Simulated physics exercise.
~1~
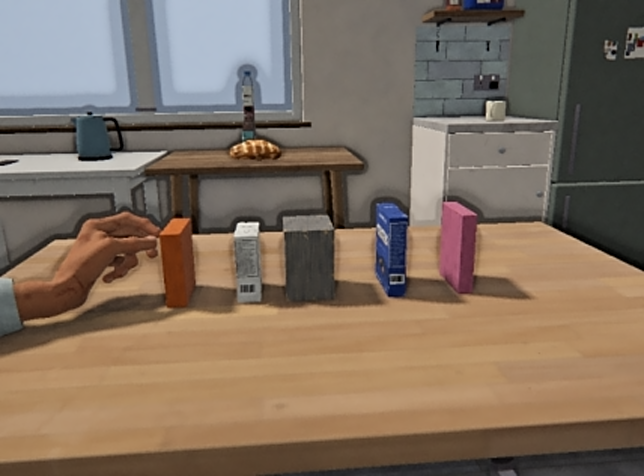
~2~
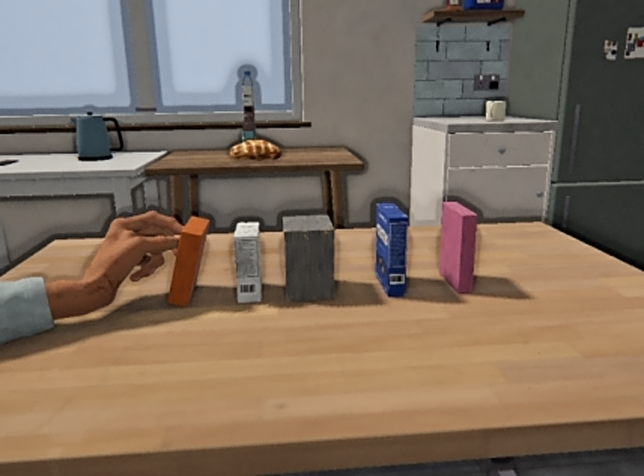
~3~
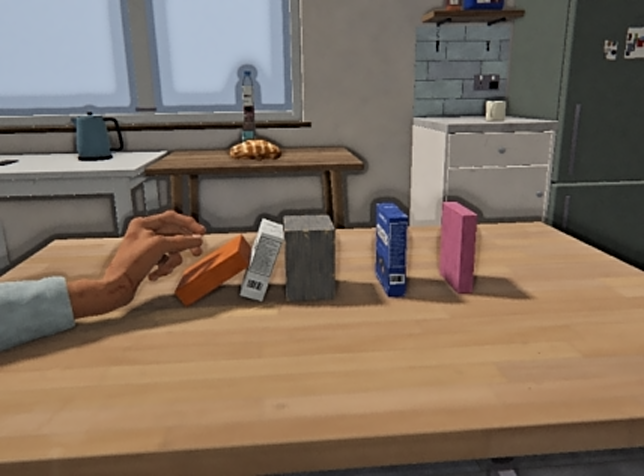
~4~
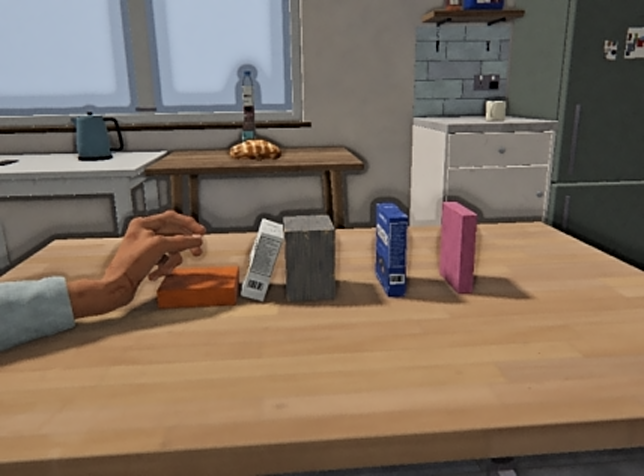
On a wooden kitchen table, a hand tipped an orange block to the right into a white packet, which leaned against a grey block. The orange block dropped flat, while the grey block, blue packet and pink board stayed upright.
